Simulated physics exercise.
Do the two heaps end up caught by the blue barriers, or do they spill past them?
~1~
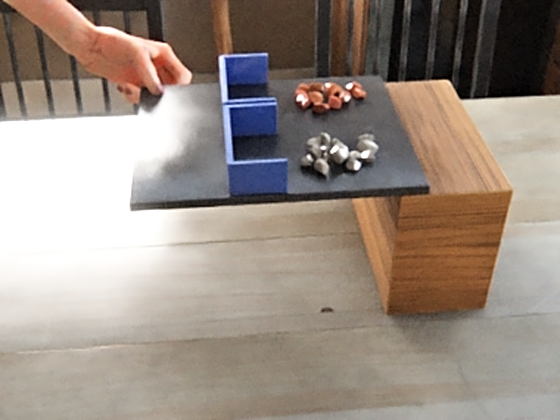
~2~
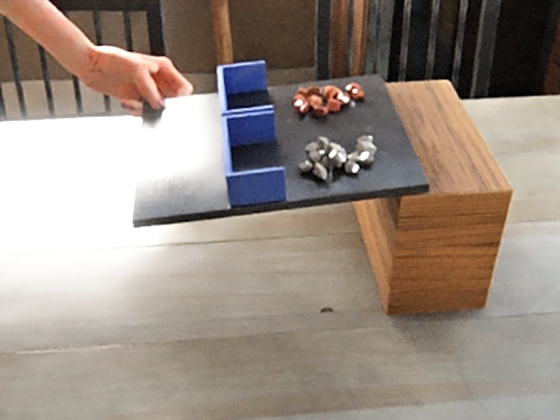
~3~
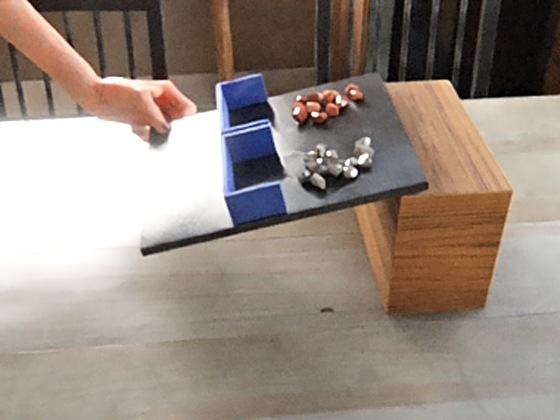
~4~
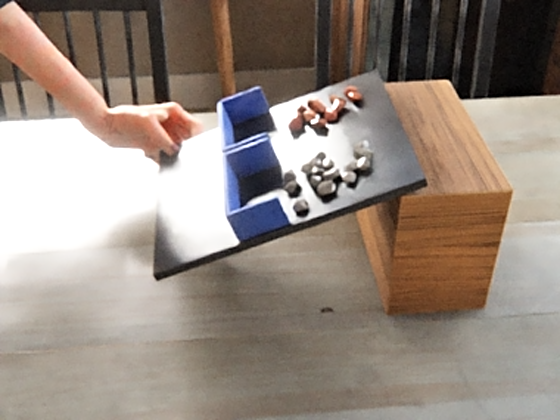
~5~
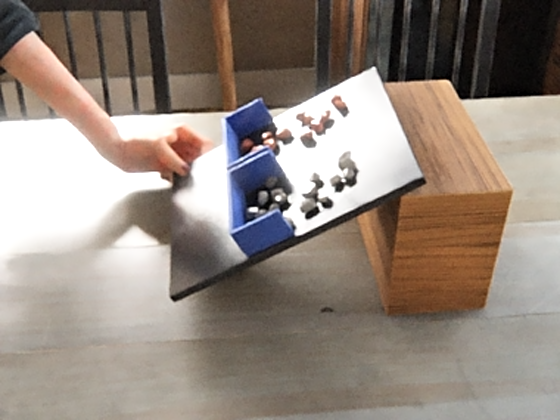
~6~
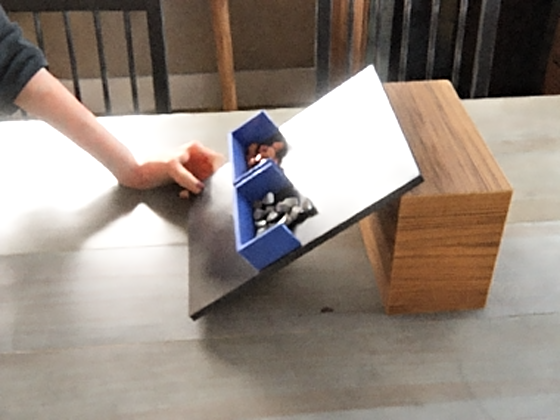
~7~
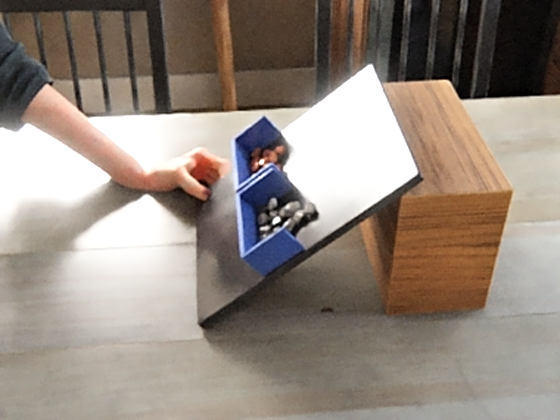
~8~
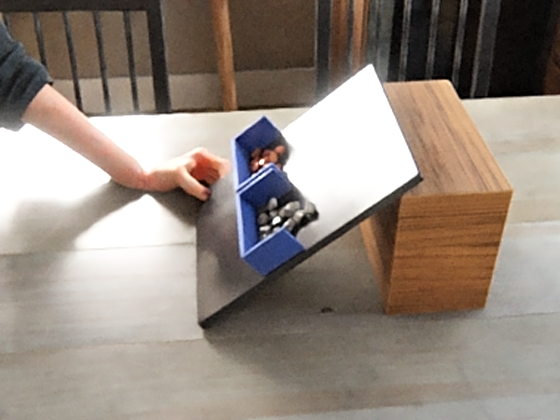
Both heaps are caught, with the nearer grey pieces and the farther reddish pieces each ending up against their blue barrier.
